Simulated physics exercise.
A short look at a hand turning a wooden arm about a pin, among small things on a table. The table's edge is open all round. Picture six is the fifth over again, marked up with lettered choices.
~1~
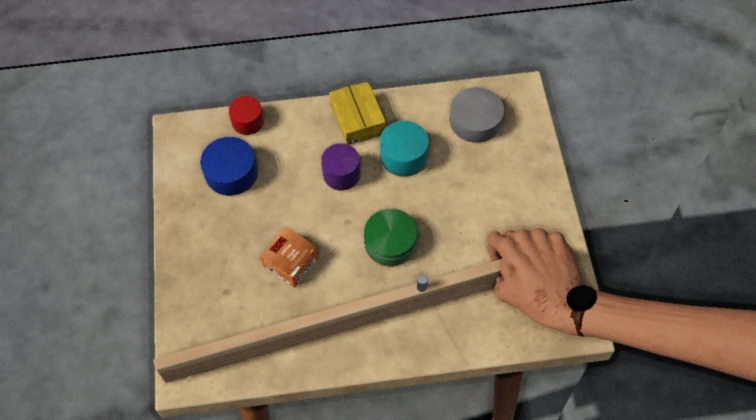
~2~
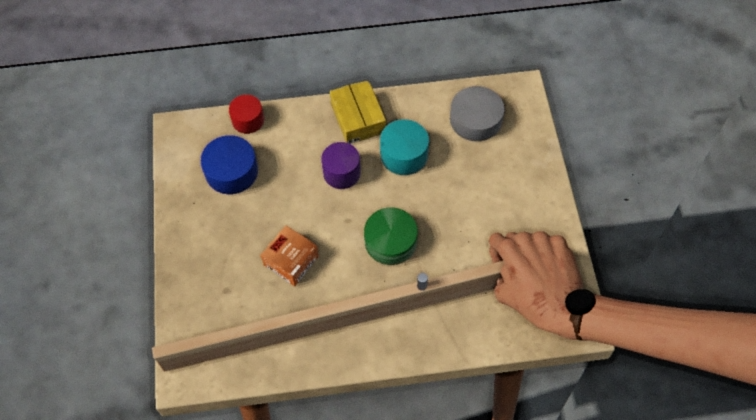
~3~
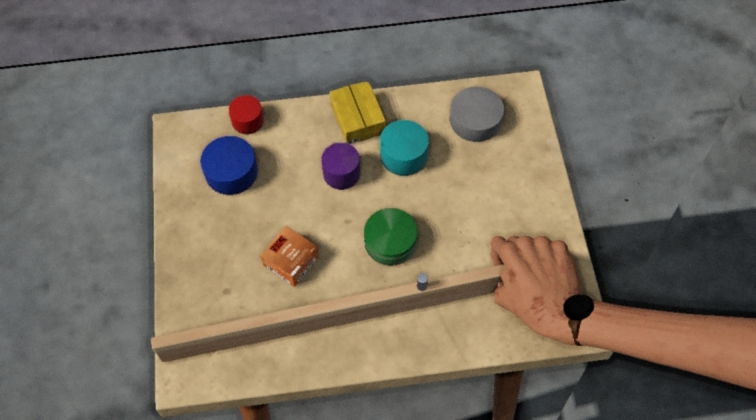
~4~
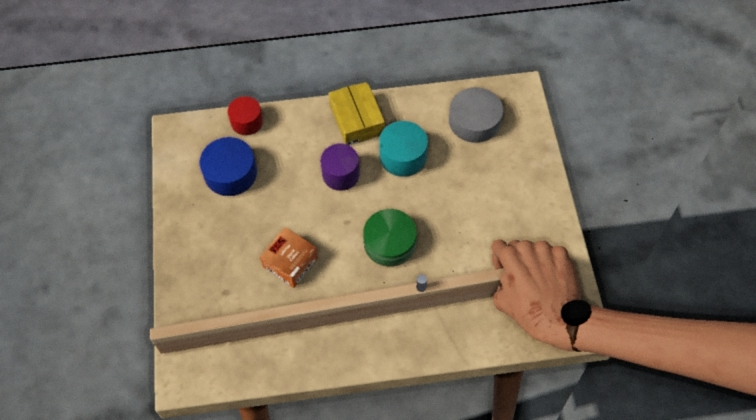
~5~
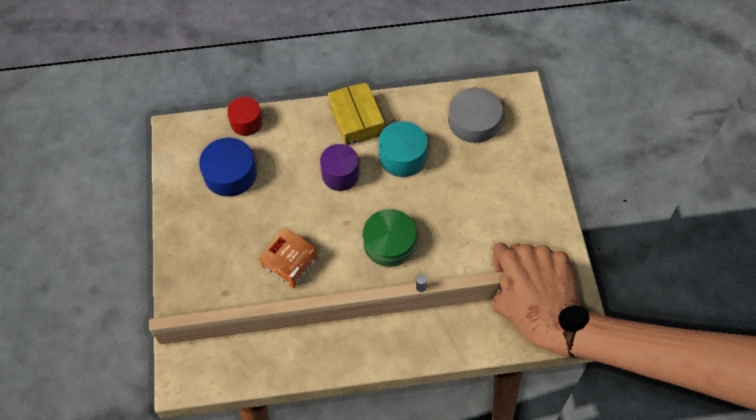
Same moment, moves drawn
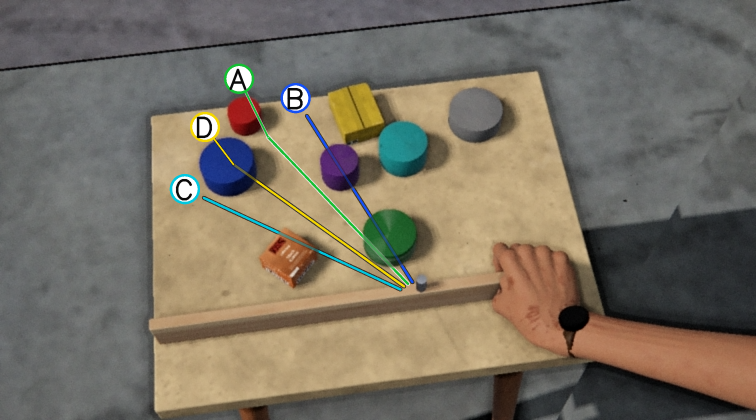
A hand at the right turns a wooden arm slightly about a pin, its far left end moving a short way up the table, while the orange object and the colourful round pieces and yellow box stay still.
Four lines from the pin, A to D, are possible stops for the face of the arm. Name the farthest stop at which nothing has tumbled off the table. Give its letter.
The farthest safe stop is D.
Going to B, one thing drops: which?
It is the red pot.
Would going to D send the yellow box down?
By then, no.
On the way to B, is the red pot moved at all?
Yes.
On the marked copy, A at (334, 207); B at (357, 195); C at (299, 242); D at (315, 223).
Taking D. A third of the way, arm (284, 268); orange packet (289, 250); red pot (245, 116).
Two thirds of the way, arm (299, 232); orange packet (306, 221); red pot (245, 116).
When it is over, arm (314, 211); red pot (249, 108); blue tin (252, 142); nothing has fallen.
As for the rest, A drops the red pot; B drops the red pot; C is safe but short.
